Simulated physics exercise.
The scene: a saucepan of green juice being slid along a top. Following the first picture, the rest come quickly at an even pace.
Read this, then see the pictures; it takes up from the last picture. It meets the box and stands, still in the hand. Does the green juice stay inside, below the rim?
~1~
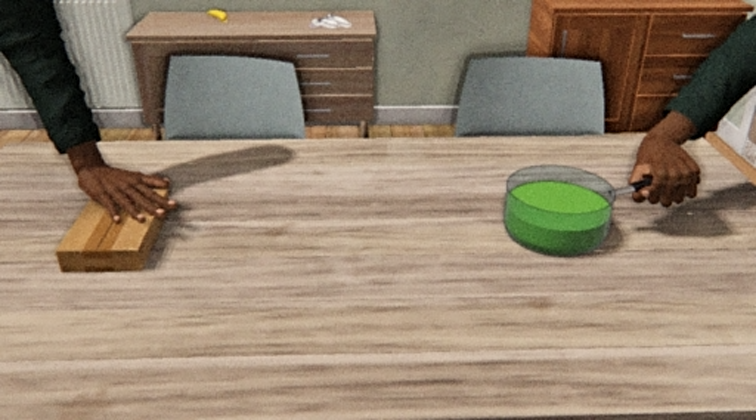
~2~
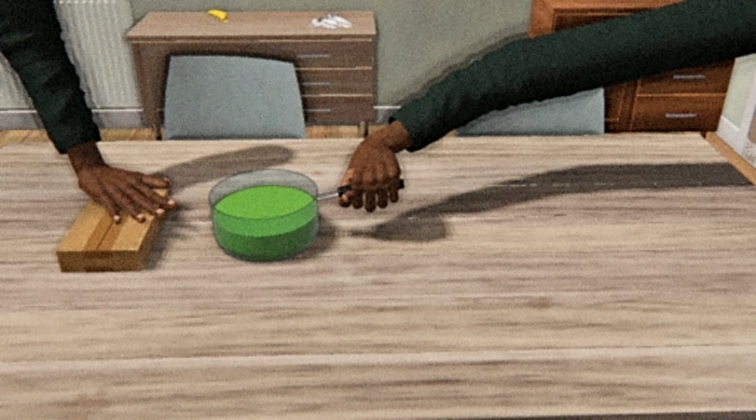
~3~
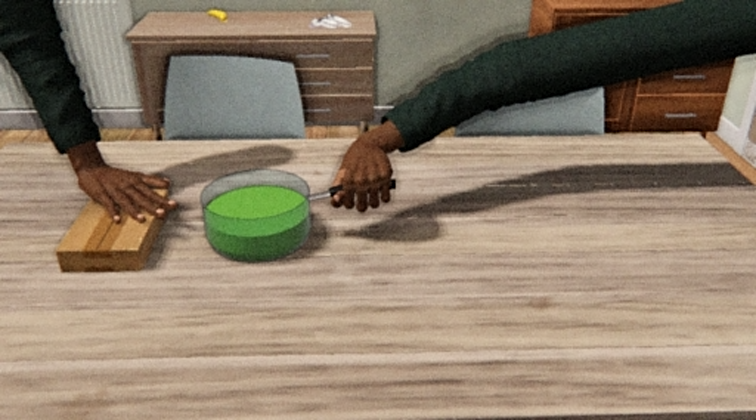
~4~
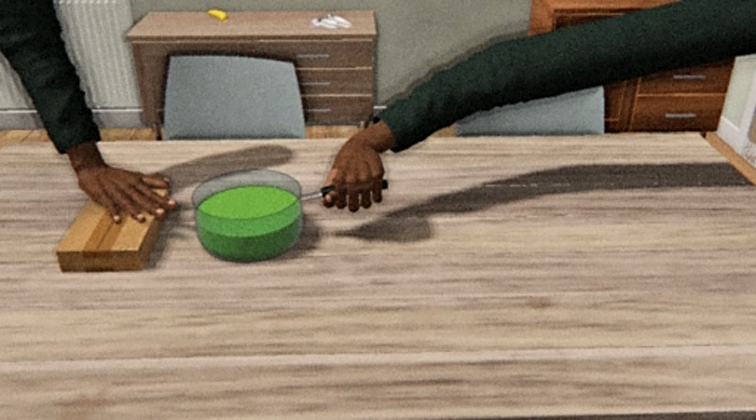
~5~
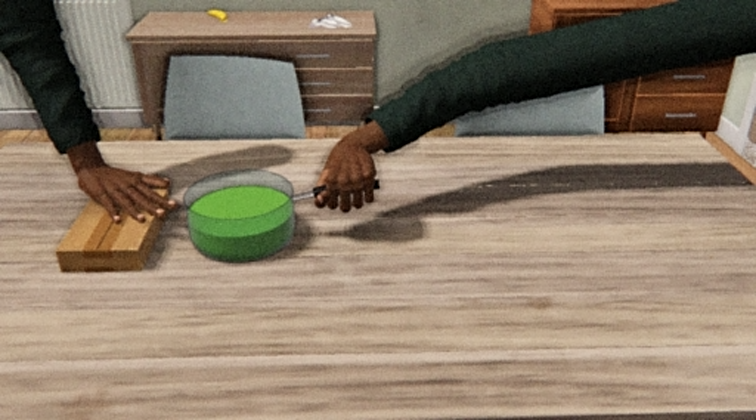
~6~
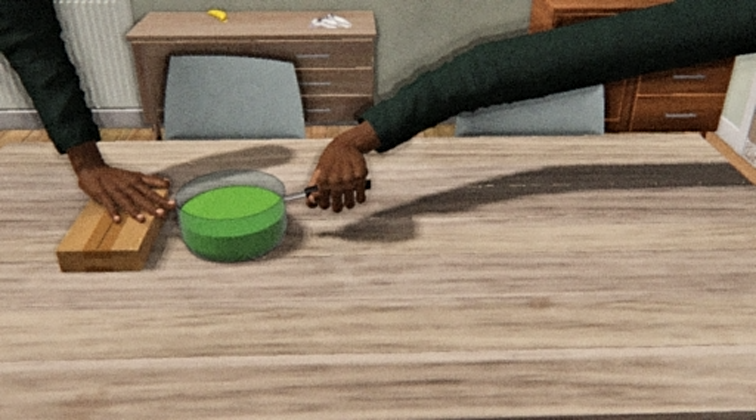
Clean outside.
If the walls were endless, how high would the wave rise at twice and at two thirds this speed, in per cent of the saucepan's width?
The first case gives 20 per cent of the width, the second 5 per cent.
Next, the saucepan meets the box.
After that, the green juice surges up the wall; the wave climbs under half way to the rim.
Finally, the saucepan stands at the box; its rim is dry.
